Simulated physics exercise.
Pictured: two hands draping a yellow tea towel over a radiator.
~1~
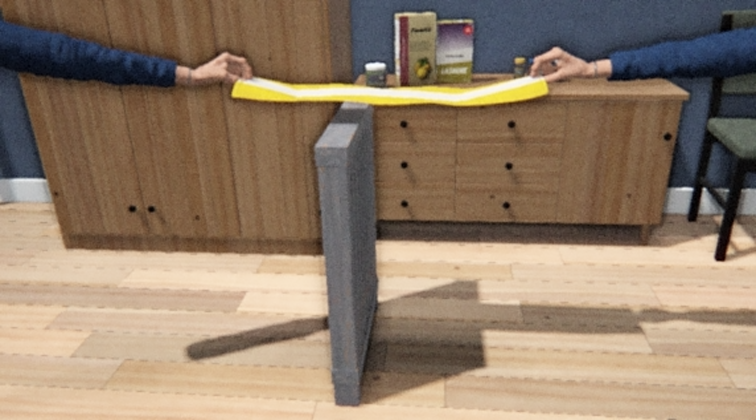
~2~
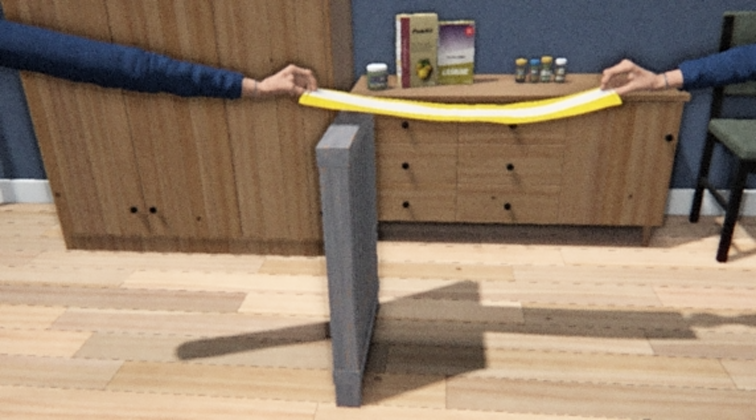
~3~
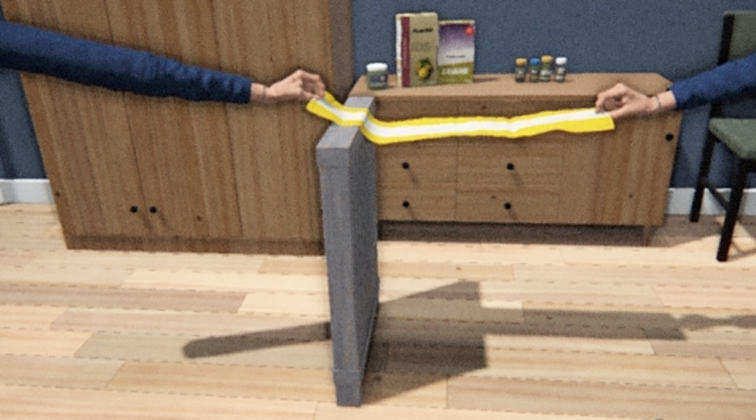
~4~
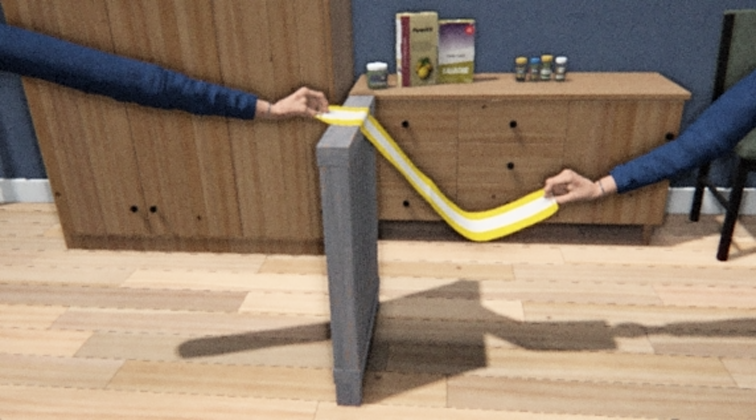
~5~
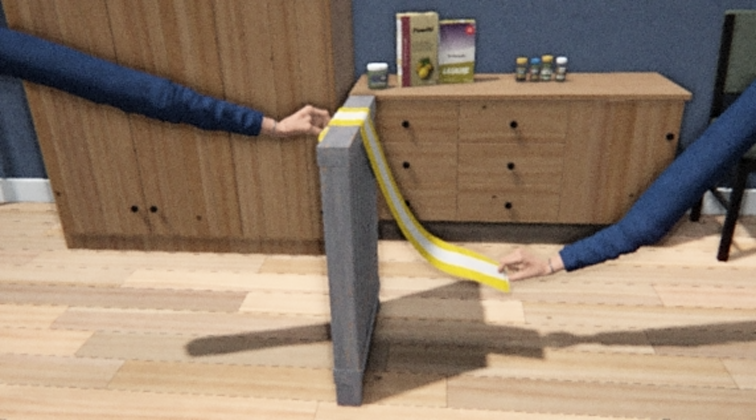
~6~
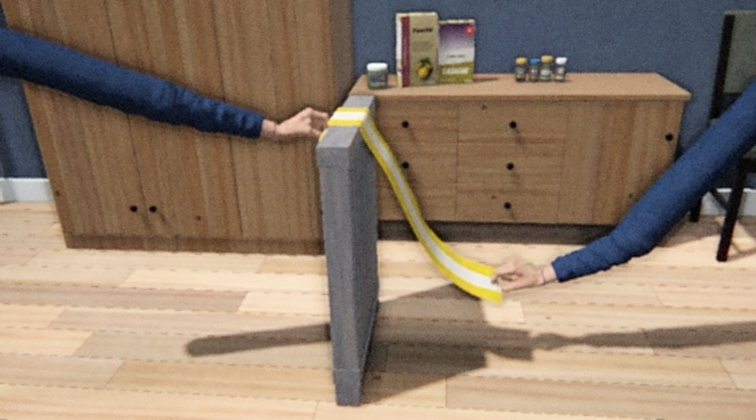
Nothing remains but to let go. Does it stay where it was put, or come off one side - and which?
It comes off rightwards.
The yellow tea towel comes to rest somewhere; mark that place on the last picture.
Around (408, 350).
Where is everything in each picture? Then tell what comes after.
The first frame shows left end (237, 97); right end (543, 94); top of the radiator (331, 151).
The second frame shows left end (304, 103); right end (616, 104).
The third frame shows left end (311, 111); right end (608, 129); top of the radiator (333, 151).
The fourth frame shows left end (318, 118); right end (554, 212).
The fifth frame shows left end (323, 139); right end (504, 291).
The sixth frame shows left end (322, 141); right end (497, 302); far more of it on the right.
Then, 0.20 s after the last picture, tea towel sliding right.
Then, 0.44 s after the last picture, tea towel clear of the top and falling near (407, 315).
Then, 0.68 s after the last picture, tea towel in a heap on the floor near (409, 349).
At rest, tea towel in a heap on the floor near (408, 350). The yellow tea towel goes down on the right side.
